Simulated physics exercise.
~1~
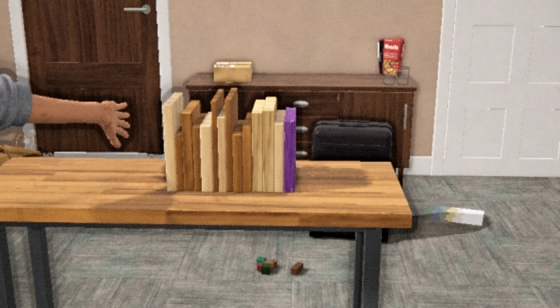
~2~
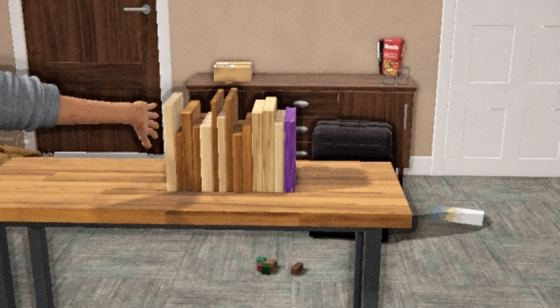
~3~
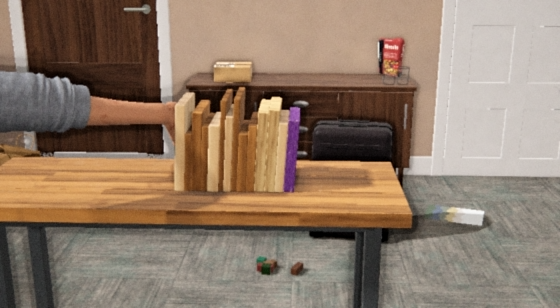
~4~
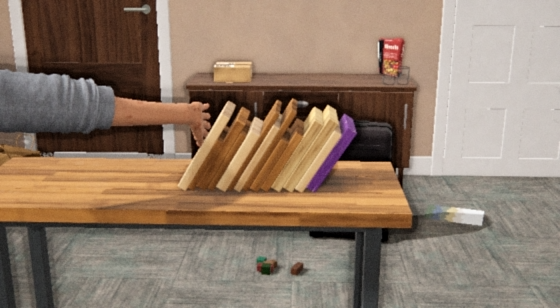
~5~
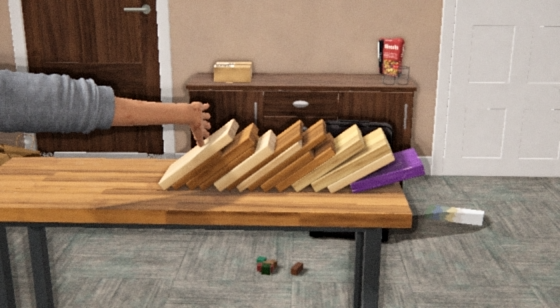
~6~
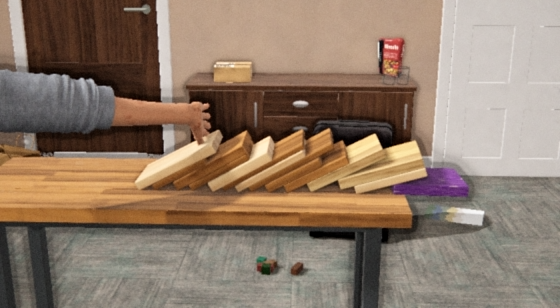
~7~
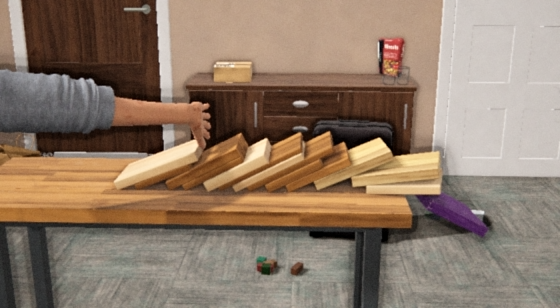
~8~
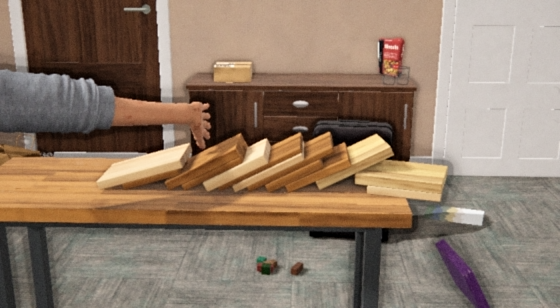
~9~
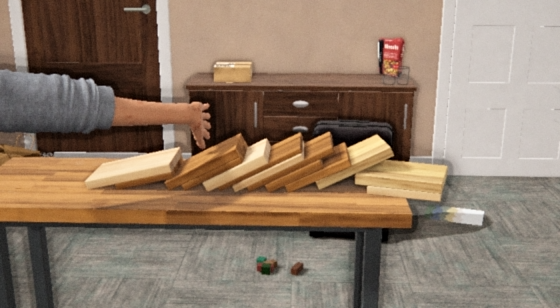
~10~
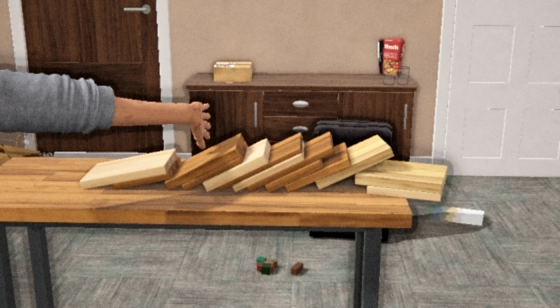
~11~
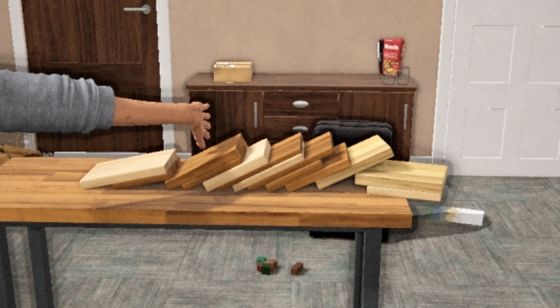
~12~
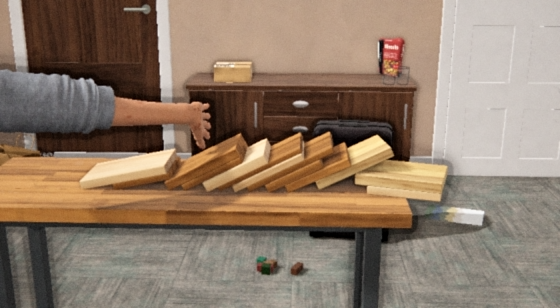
Hand pushing a row of upright wooden boards rightward on a table, toppling them all and sending the purple one off the edge.
